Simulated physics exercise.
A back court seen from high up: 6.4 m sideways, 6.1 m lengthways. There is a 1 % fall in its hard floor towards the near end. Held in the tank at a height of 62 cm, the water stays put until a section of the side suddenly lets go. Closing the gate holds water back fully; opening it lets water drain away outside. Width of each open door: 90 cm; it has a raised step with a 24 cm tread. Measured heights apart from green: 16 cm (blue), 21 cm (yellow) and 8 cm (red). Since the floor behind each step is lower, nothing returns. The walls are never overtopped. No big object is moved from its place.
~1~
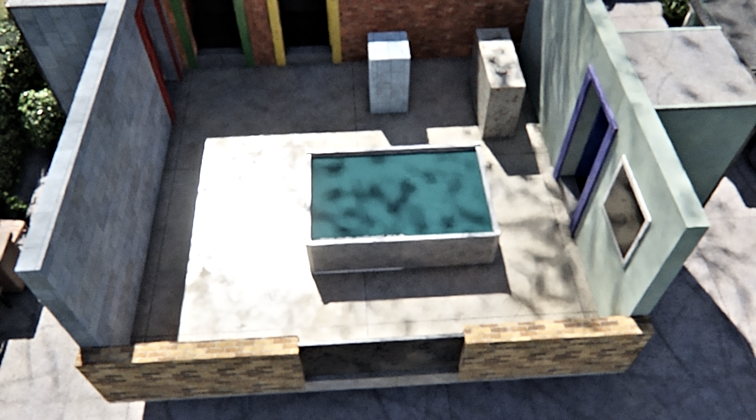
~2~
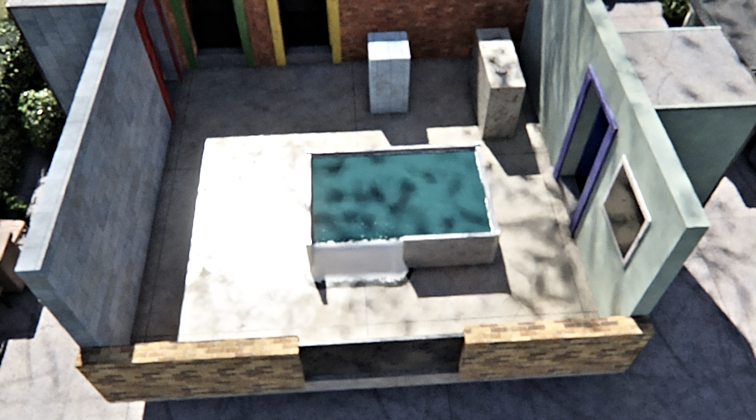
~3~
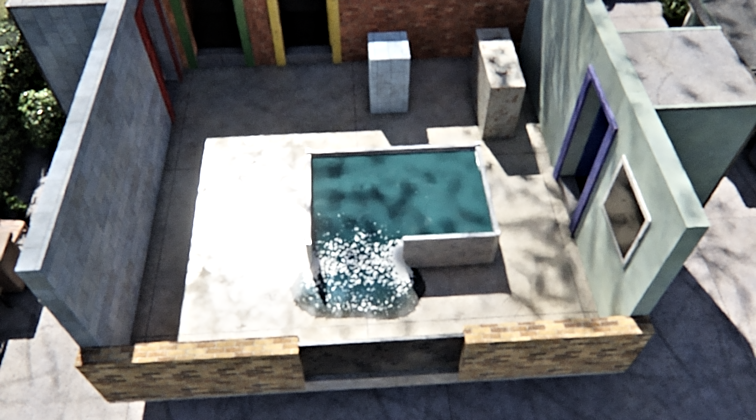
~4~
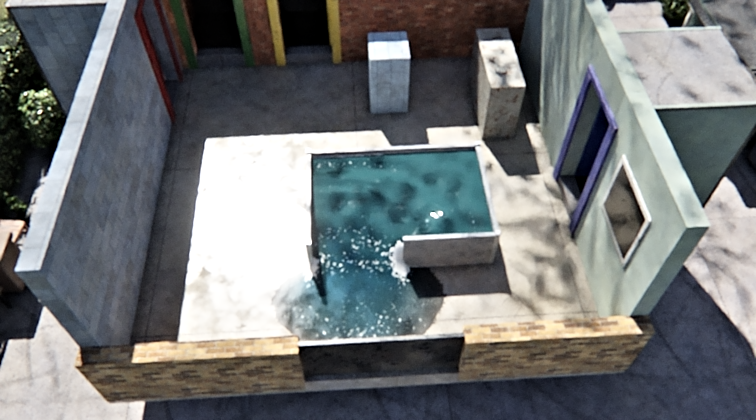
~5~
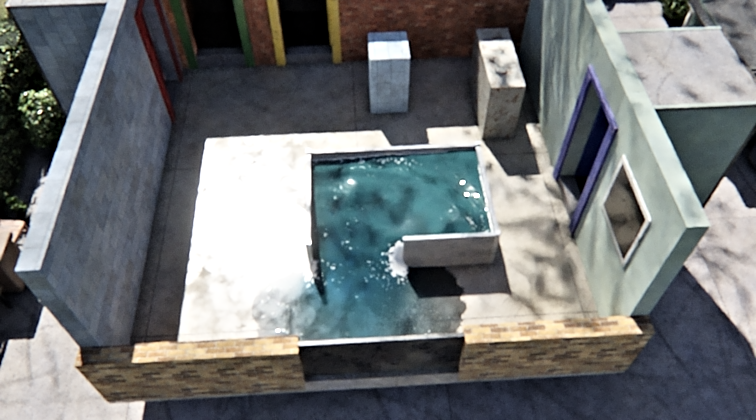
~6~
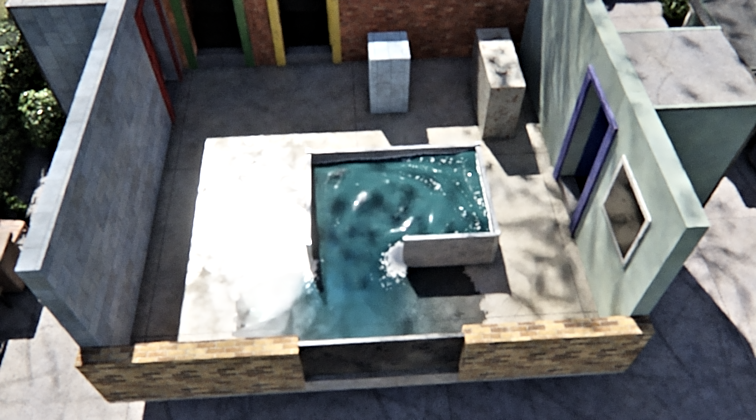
Water burst out through a gap in the near left side of a raised tank in a walled courtyard, foamed onto the pale floor, and spread to the low brick wall at the near end.
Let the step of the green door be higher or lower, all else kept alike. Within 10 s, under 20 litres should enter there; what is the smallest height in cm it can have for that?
Around 9 cm.
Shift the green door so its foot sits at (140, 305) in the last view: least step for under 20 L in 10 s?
22 cm.
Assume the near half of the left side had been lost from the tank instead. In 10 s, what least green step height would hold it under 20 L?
It needs to be about 10.5 cm high.
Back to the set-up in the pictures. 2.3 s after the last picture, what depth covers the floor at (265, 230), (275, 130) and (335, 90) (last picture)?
Respectively 0 cm, 0 cm and 0 cm.
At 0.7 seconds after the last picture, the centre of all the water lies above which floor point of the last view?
The water's centre is at about (379, 256).
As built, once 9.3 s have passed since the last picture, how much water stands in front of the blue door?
The depth there is around 7.5 cm.
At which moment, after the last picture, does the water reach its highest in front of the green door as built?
That happens close to 4.5 s on the clock.
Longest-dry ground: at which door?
I'd say the yellow door.
Then, 0.7 s after the last picture water covers 15 % of the floor, deepest (46 cm) near (346, 362); it has not reached the green door.
Then, 2.3 s after the last picture water covers 40 % of the floor, deepest (34 cm) near (125, 375); it has not reached the green door.
Then, 9.3 s after the last picture water covers 95 % of the floor, deepest (16 cm) near (450, 170); 6 cm at the green door, 0 litres in over its 25 cm step.
At the green door as built, the water peaked near 14 cm, 4.3 s after the last picture.
With a step of 8 cm, 33 litres would have come in within the 10 s; with 11 cm, 7 litres. So under 20 litres takes about 9 cm.
